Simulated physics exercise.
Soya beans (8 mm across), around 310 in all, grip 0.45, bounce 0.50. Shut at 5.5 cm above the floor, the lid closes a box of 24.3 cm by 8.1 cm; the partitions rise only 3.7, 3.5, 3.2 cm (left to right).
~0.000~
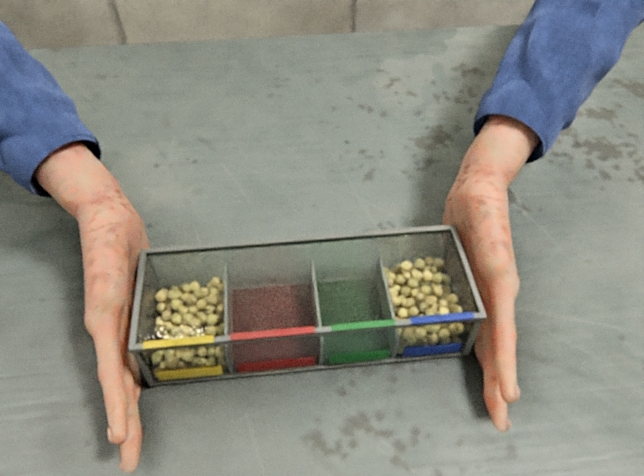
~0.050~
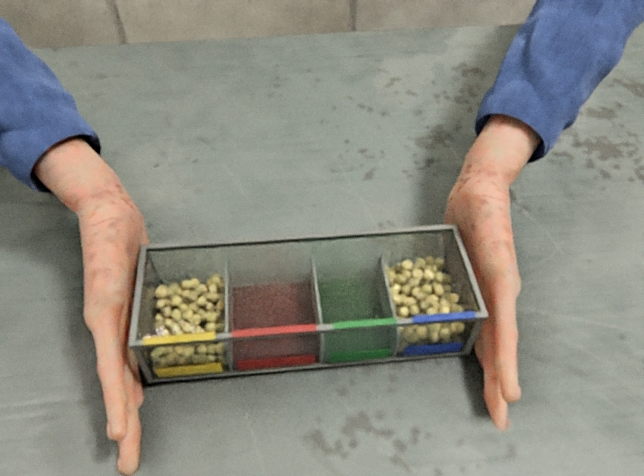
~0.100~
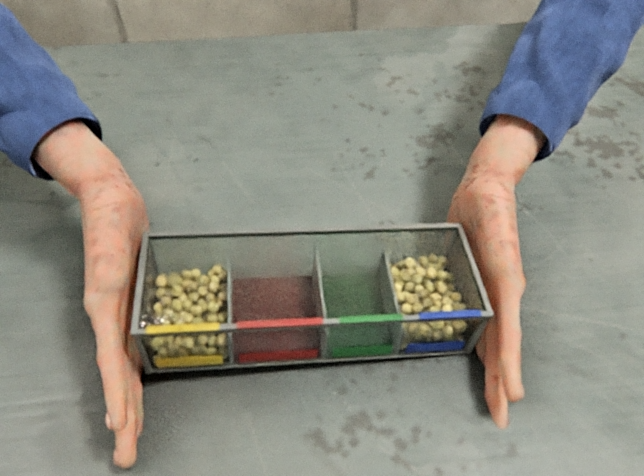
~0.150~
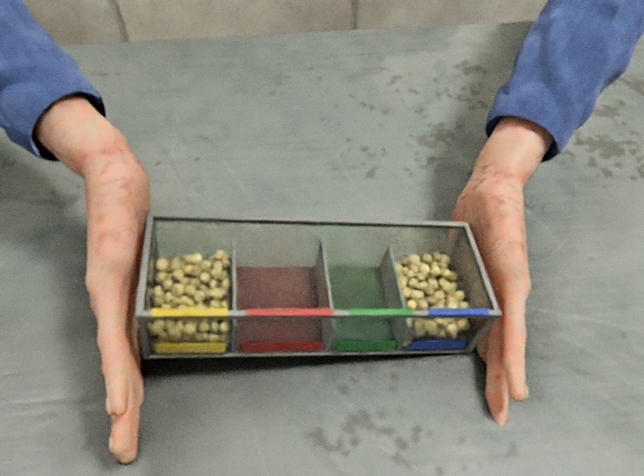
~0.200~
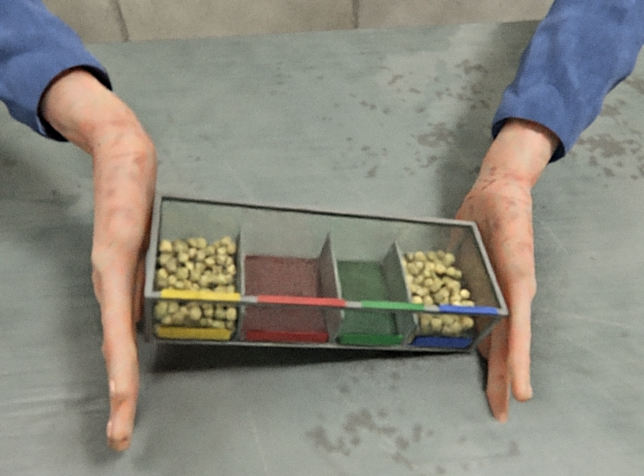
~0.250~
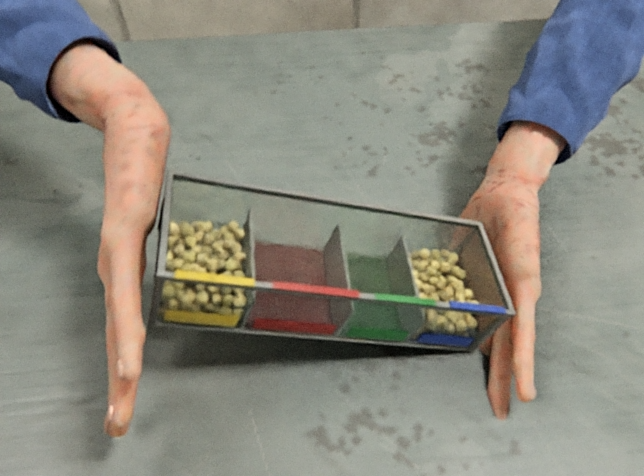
Two hands in blue sleeves reach in from the top corners and hold a clear box by its ends over a worn grey tabletop, seen from above at a steady angle. Pale beans fill the yellow-marked left and blue-marked right compartments, with empty red and green ones between. The box barely moves, then the left hand raises its end, slanting it down to the right.
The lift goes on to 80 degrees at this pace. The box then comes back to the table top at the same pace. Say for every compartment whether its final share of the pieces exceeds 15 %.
As I see it, red: Misses the mark; blue: Passes the mark; green: Misses the mark; yellow: Passes the mark.
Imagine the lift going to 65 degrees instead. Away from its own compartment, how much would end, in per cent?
I'd say close to 5 percent.
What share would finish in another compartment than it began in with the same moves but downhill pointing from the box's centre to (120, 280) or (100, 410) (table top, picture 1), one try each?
Around 30 % for the first direction, around 30 % for the second.
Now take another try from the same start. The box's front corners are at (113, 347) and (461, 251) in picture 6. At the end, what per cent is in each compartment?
Each compartment ends like this: Red 15 per cent, blue 25 per cent, green 10 per cent, yellow 55 per cent.
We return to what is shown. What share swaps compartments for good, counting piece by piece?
Roughly 20 %.
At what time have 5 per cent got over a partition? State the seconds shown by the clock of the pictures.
That happens at about 0.95 s on the clock.
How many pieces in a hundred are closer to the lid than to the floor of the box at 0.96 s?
Share: Approx. 30 %.
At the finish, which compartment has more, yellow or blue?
Blue.
After 0.96 s, tilt 79 degrees; red 5 %, blue 55 %, yellow 40 %.
Then, at 1.44 s, tilt 34 degrees; red 10 %, blue 60 %, green 5 %, yellow 25 %.
After 1.99 s, tilt 0 degrees; red 10 %, blue 60 %, green 5 %, yellow 25 %.
In the end, at 2.7 s, red 10 %, blue 60 %, green 5 %, yellow 25 %.
